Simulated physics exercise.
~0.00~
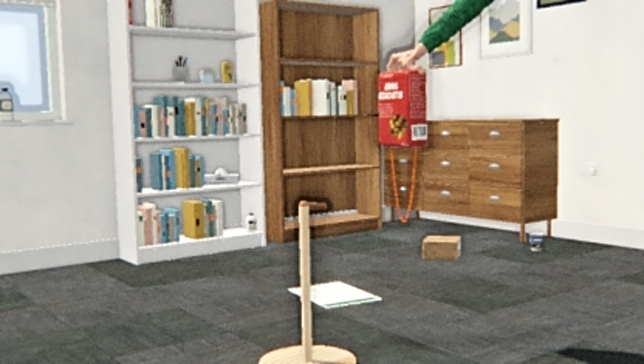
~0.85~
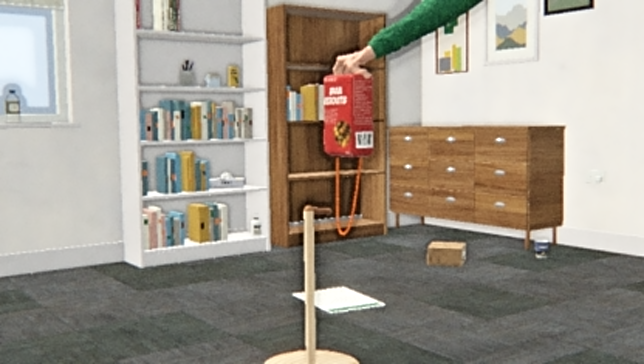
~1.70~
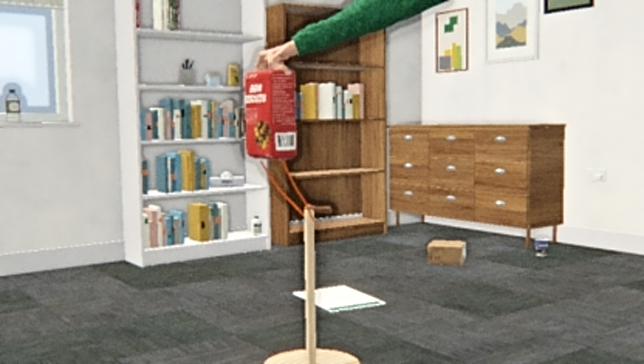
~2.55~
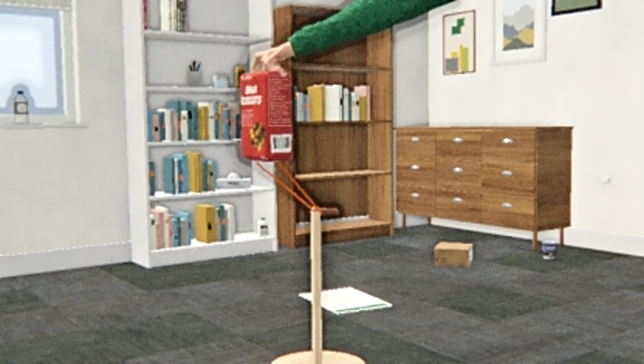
A hand in a green sleeve carried a red sack with an orange loop leftward above a wooden post, the loop trailing beneath it, until the loop caught at the post's top and pulled tight, leaving the sack held just past the post.
